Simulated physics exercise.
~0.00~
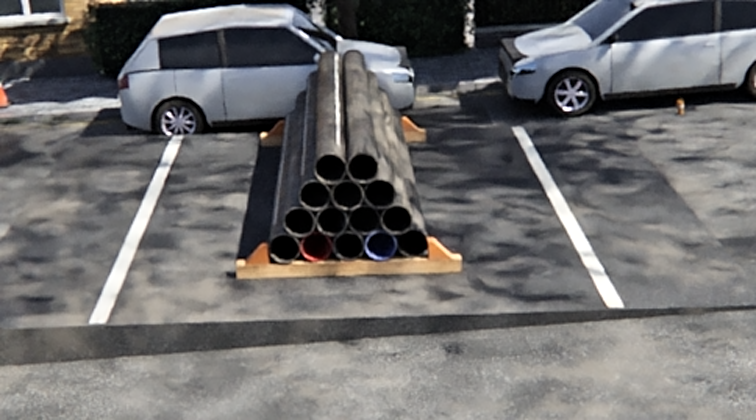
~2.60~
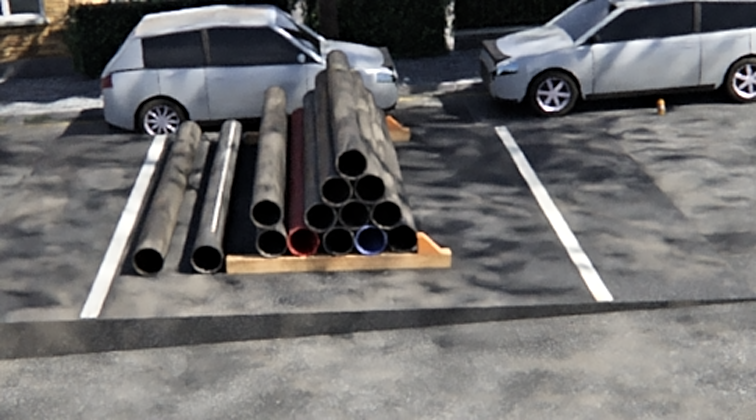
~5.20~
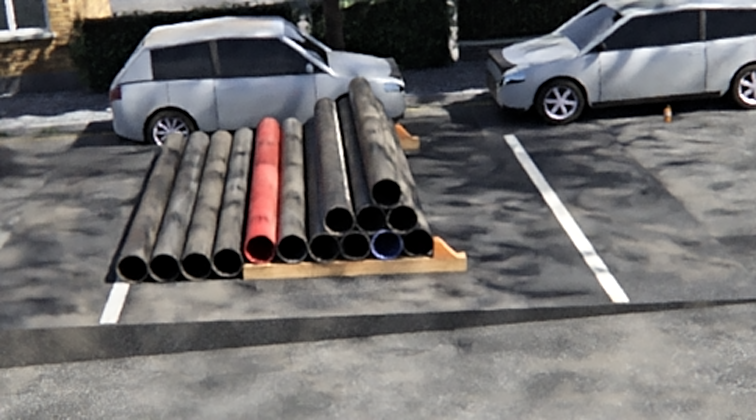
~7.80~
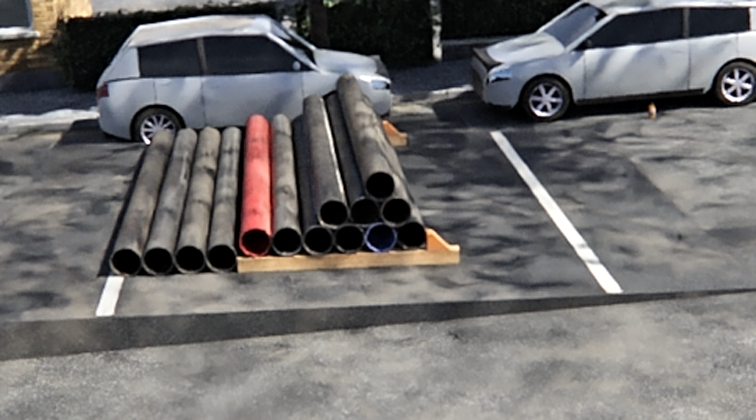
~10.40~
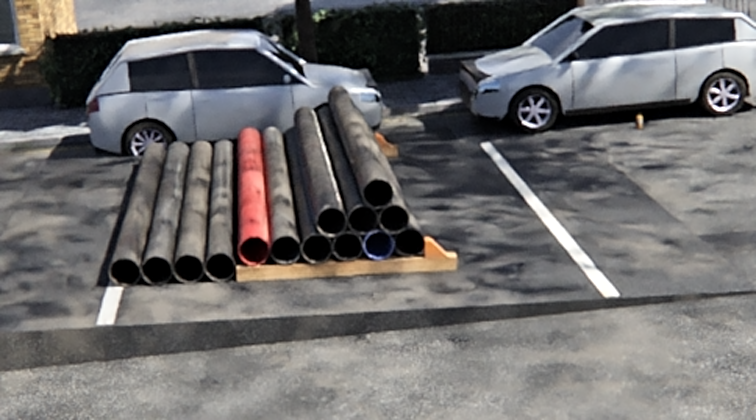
Stacked dark pipes spilling left off timber bearers in a car park, settling in a row beside one exposed red pipe.
